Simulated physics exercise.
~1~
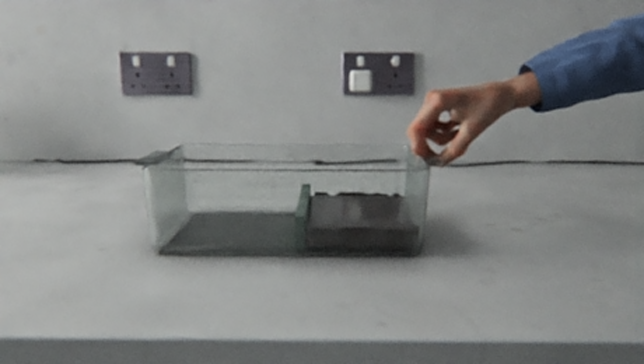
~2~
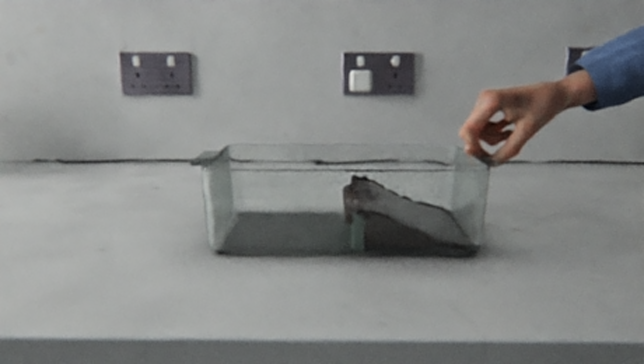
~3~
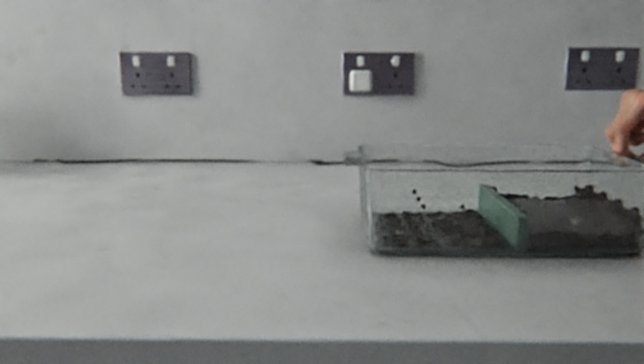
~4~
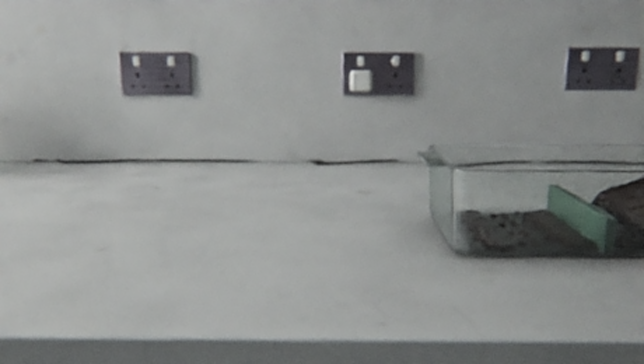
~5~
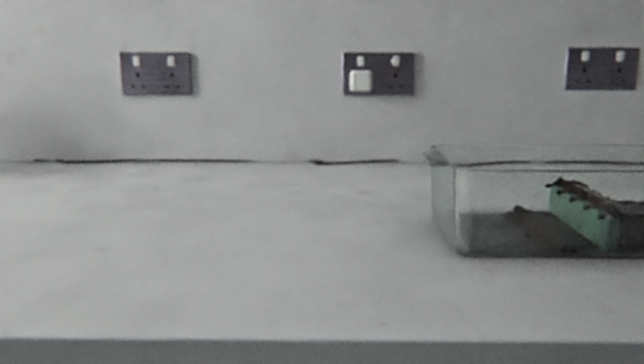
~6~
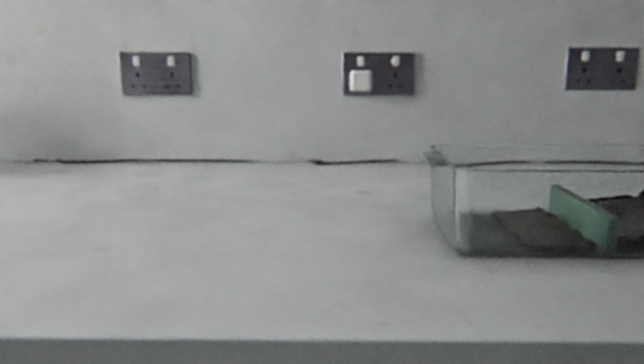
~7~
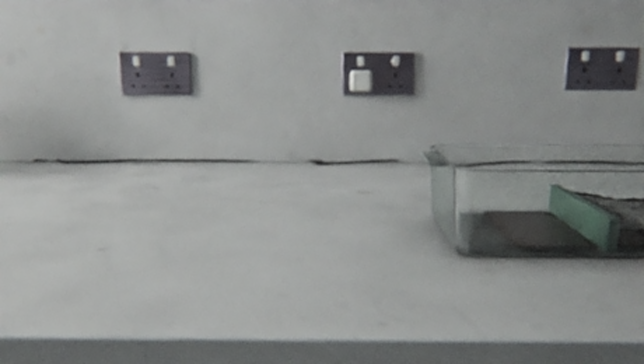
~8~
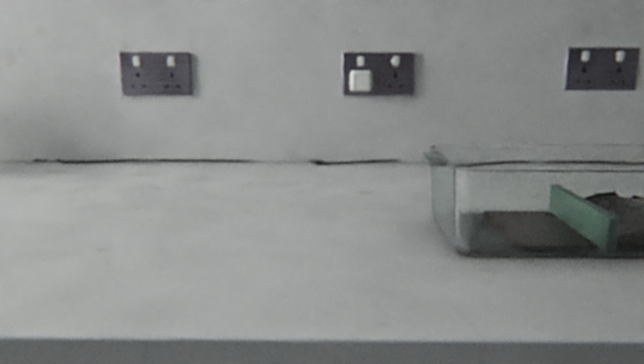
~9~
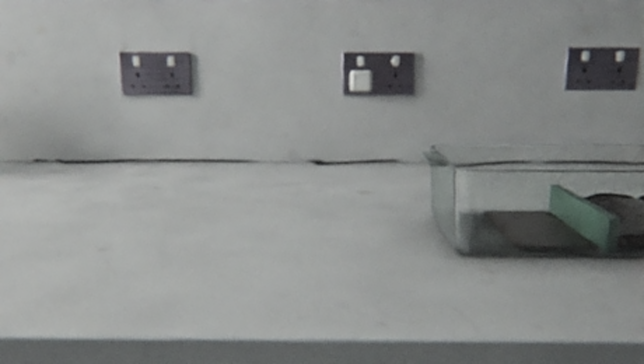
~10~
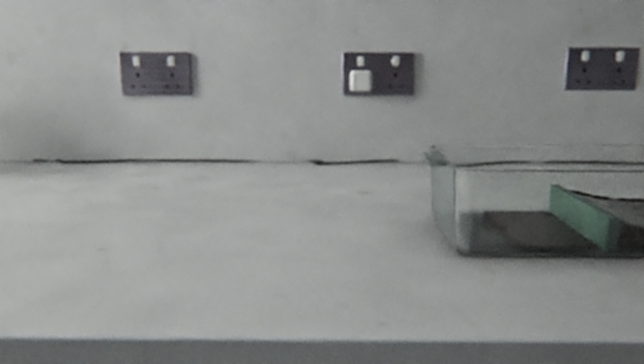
A clear, open box with a green divider and a dark material inside sits on a pale worktop, below sockets on a grey wall. A hand in a blue sleeve grips its right rim and pulls it to the right. The dark contents surge up against the divider, and some spills over into the left part, with specks flying above it. The box slides partly out of view at the right and stops, the hand gone. The contents slosh a little more, then settle with the divider still upright and most apparently remaining on its right.
